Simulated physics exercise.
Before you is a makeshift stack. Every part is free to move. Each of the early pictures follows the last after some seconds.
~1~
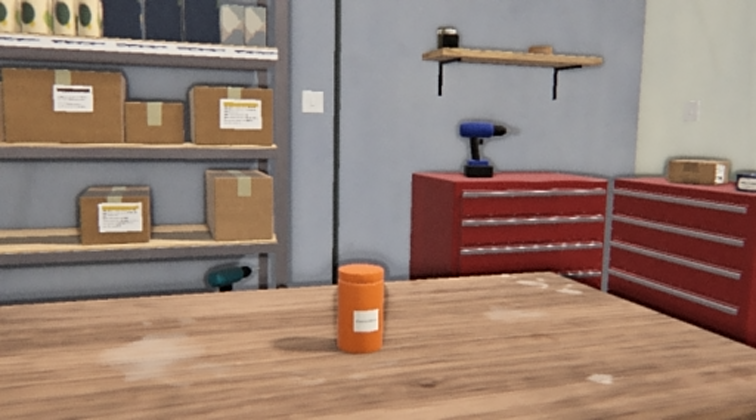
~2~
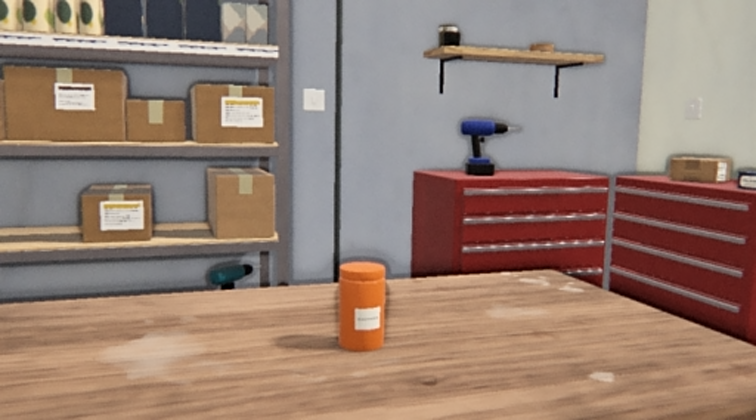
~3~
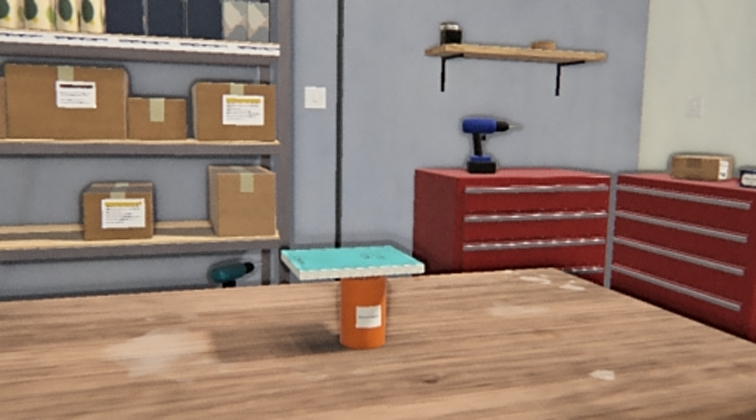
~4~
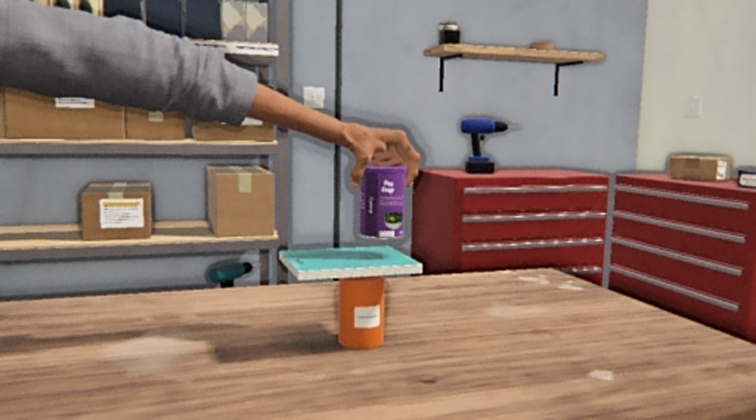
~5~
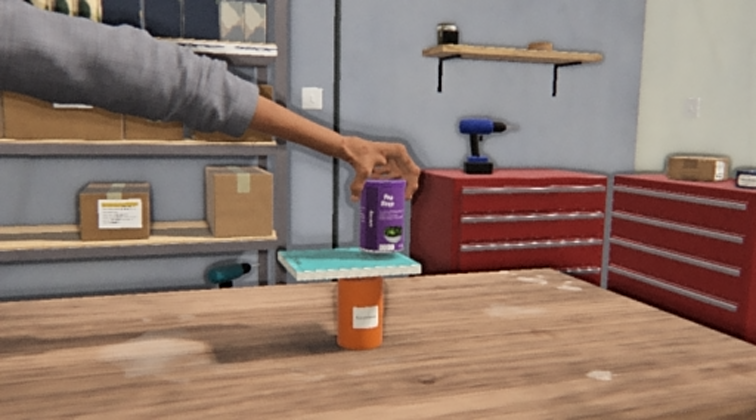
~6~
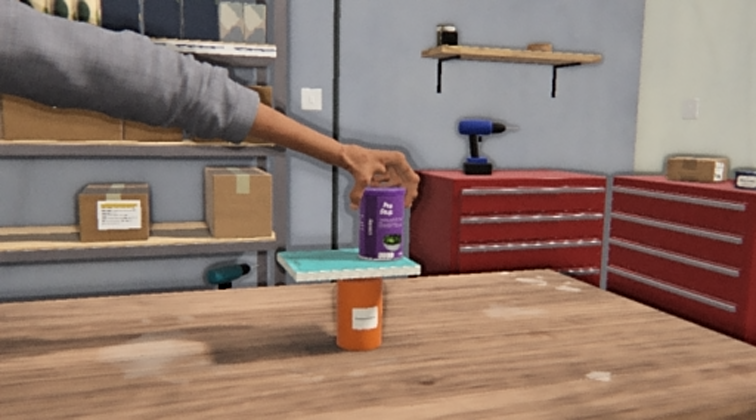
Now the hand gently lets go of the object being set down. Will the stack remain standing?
Yes.
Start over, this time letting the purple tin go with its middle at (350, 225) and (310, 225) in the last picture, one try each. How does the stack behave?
Try one, the stack stays standing; try two, it collapses.
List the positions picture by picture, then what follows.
In the first frame, the last thing is not in view yet.
In the second frame, the last thing is not in view yet.
In the third frame, the last thing is not in view yet; turquoise book (350, 262).
The fourth frame shows still above its spot; purple tin (382, 202); turquoise book (348, 262).
The fifth frame shows still above its spot; purple tin (382, 215); turquoise book (347, 262).
The sixth frame shows in place under the hand; purple tin (381, 223); turquoise book (346, 263).
Then, 0.80 s after the last picture, nothing has stirred.
Then, 1.70 s after the last picture, purple tin resting near (382, 223).
At rest, all 3 in place. Seen from the same camera at the end, purple tin near (382, 223). The stack keeps its balance.
